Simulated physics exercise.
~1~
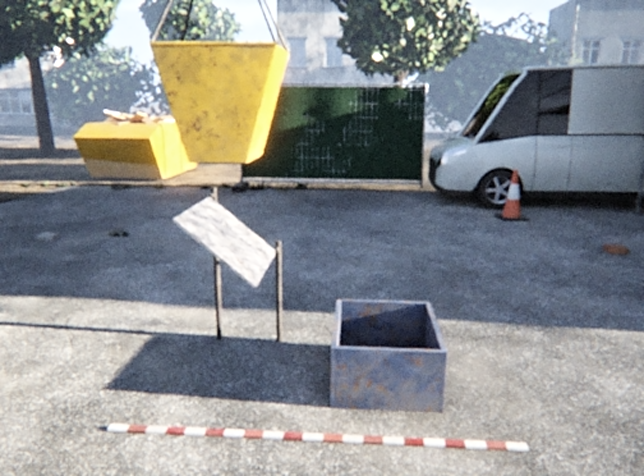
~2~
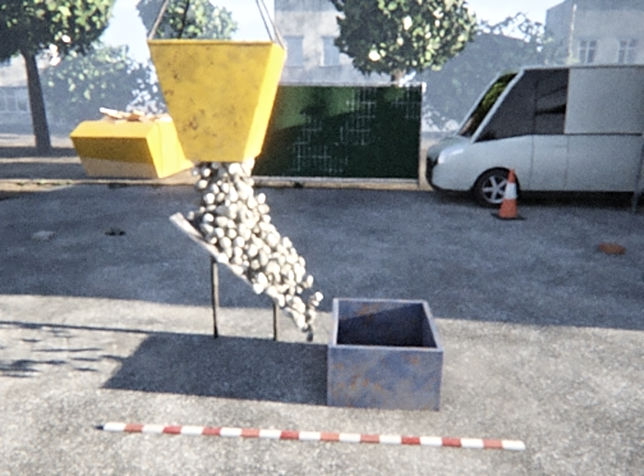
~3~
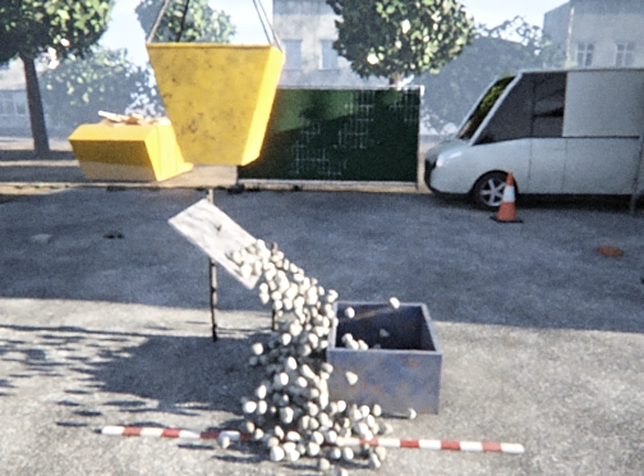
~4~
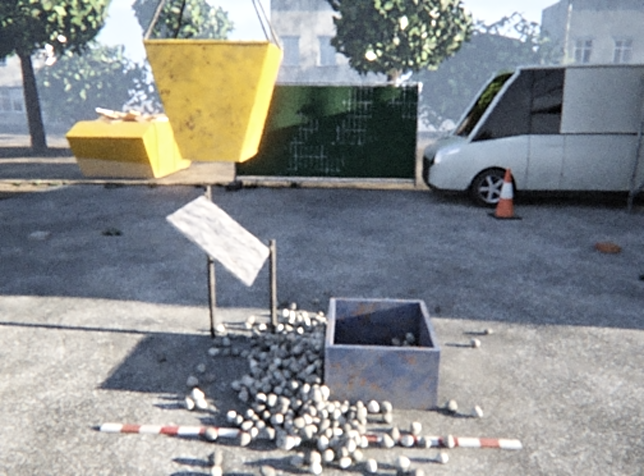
Yellow skip dropping pale cobbles onto a tilted steel plate, most spilling across the ground and only a few landing in the bin.
